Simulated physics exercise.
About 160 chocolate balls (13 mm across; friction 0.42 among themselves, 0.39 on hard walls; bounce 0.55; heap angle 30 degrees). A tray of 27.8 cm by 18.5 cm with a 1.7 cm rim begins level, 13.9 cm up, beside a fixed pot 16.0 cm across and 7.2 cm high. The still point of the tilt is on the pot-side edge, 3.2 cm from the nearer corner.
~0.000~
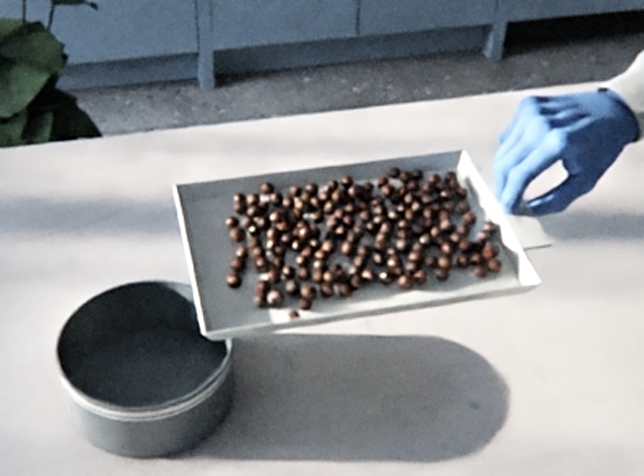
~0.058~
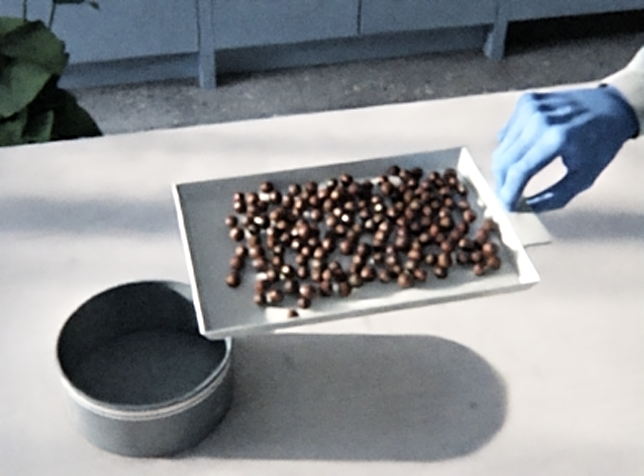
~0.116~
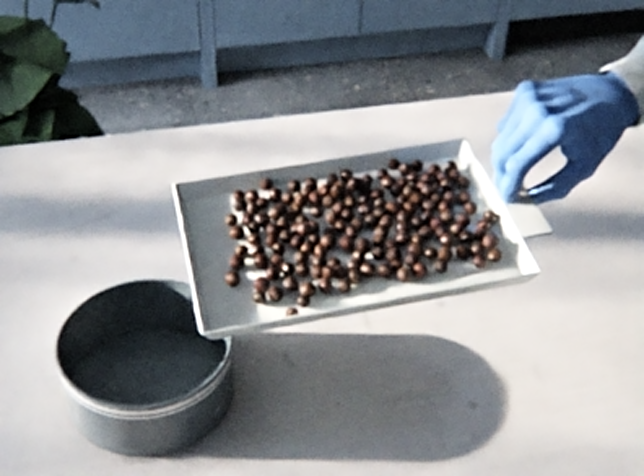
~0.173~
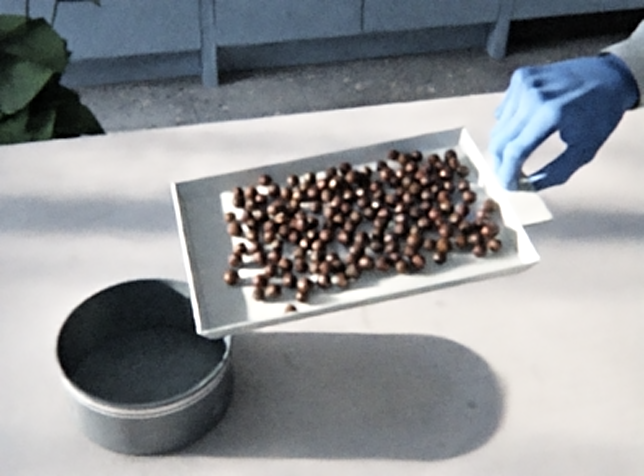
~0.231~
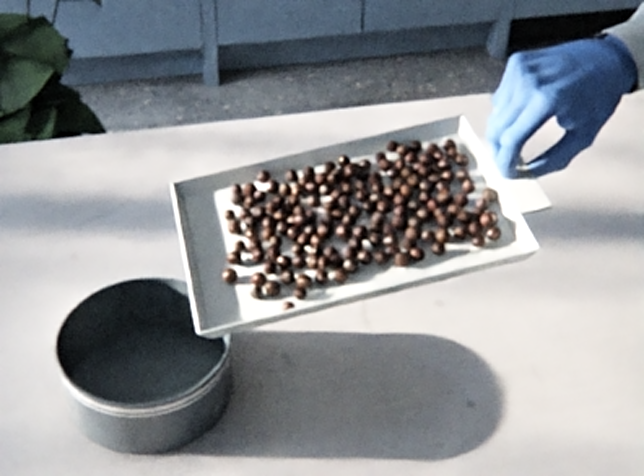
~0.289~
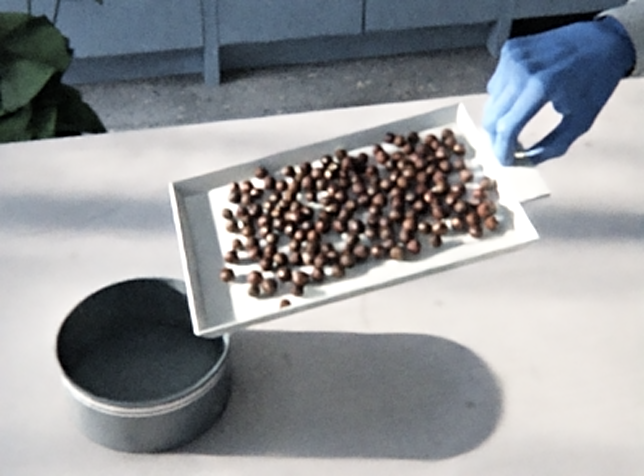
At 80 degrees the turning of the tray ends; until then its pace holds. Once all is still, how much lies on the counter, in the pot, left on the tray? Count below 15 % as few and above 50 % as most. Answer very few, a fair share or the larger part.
Counter: A fair share, pot: The larger part, tray: Very few.
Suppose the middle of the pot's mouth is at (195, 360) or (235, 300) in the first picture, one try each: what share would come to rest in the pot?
About 65 and 5 per cent.
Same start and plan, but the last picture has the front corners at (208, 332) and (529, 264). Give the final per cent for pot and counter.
Pot 0, counter 100.
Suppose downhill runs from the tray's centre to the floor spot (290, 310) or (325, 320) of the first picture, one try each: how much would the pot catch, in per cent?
About 15 and 0 per cent.
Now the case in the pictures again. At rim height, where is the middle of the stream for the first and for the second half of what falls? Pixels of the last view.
First near (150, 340), later near (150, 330).
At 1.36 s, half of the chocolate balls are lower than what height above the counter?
About 14 cm.
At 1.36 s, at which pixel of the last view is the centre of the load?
Around (165, 265).
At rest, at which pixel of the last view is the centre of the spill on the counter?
At about (117, 312).
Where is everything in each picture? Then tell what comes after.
The first picture shows tray tilt 0 degrees, front corners at (212, 325) and (530, 278); middle of the pieces at (359, 231); pot at (145, 340).
The second picture shows tray tilt 1 degrees, front corners at (211, 325) and (529, 275); middle of the pieces at (359, 229).
The third picture shows tray tilt 3 degrees, front corners at (210, 325) and (529, 267); middle of the pieces at (358, 225).
The fourth picture shows tray tilt 6 degrees, front corners at (208, 324) and (529, 256), lowest corner left front; middle of the pieces at (357, 218).
The fifth picture shows tray tilt 9 degrees, front corners at (206, 324) and (528, 244), lowest corner left front; middle of the pieces at (356, 211).
The sixth picture shows tray tilt 12 degrees, front corners at (205, 324) and (526, 233), lowest corner left front; middle of the pieces at (353, 206); pot at (143, 336). The tray's pace is about 50 degrees a second.
After 0.93 s, tilt 44 degrees; the tray holds 95 %, the pot 0 %.
After 1.36 s, tilt 65 degrees; the tray holds 50 %, the pot 25 %.
After 1.86 s, tilt 80 degrees; the tray holds 0 %, the pot 70 %.
At rest (2.7 s), counter 25 %, pot 75 %, tray 0 %.
